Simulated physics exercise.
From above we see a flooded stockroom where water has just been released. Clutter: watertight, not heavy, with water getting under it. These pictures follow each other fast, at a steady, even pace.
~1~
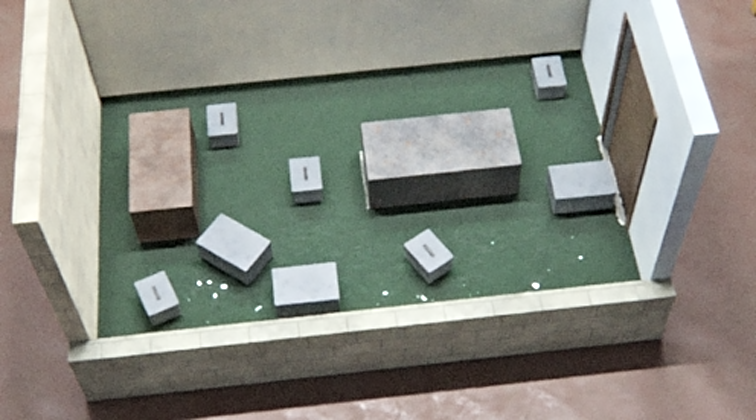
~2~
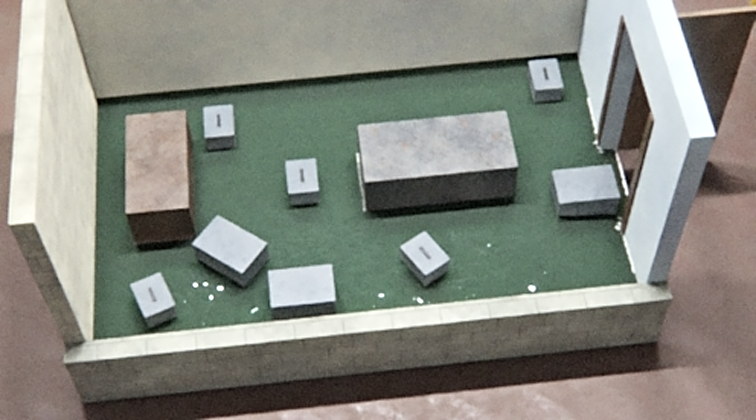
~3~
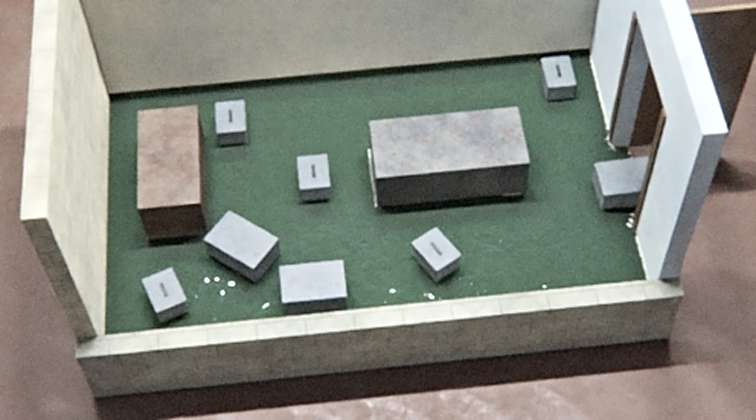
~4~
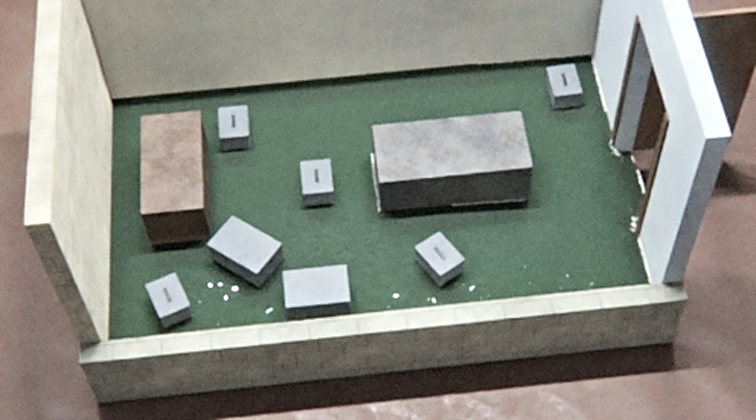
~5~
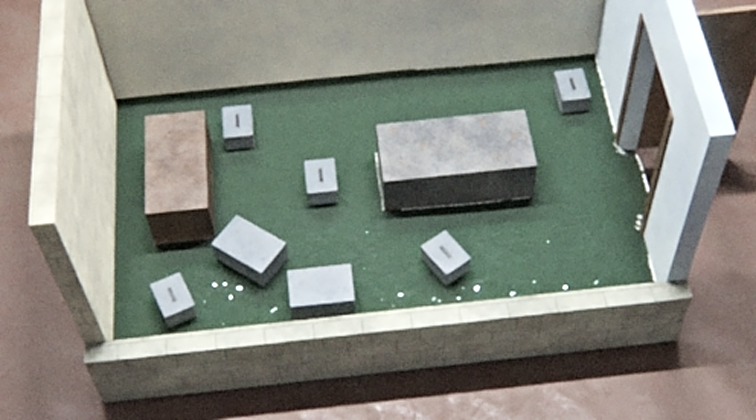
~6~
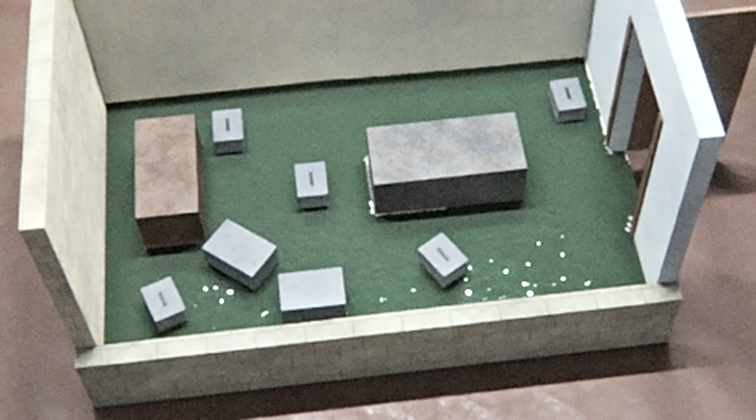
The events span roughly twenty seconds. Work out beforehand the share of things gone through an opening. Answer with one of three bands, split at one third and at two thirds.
One third to two thirds.
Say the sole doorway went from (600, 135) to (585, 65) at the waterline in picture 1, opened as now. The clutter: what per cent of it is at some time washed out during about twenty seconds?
My estimate is some 50 percent.
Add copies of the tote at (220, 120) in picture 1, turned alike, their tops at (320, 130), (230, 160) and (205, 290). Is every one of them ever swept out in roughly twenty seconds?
First escapes, second doesn't escape, third doesn't escape.
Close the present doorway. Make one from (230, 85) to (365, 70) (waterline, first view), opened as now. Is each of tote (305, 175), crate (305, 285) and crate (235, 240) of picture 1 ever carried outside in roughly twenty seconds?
Note - 1: Escaped; 2: Escaped; 3: Escaped.
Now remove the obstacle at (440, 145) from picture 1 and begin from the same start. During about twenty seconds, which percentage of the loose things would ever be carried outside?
I'd put the share at 50 percent.
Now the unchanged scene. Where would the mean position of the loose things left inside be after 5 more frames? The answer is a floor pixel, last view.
Around (354, 240).
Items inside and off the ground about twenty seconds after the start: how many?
Counting them up gives 4.
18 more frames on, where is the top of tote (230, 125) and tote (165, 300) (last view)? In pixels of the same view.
Roughly (277, 136) and roughly (210, 303).
A moment on, 1 of 8 are out; 7 afloat.
Next, 3 of 8 are out; 5 afloat.
Later, 3 of 8 are out; 5 afloat.
In the end, 4 of 8 are out; 4 afloat.
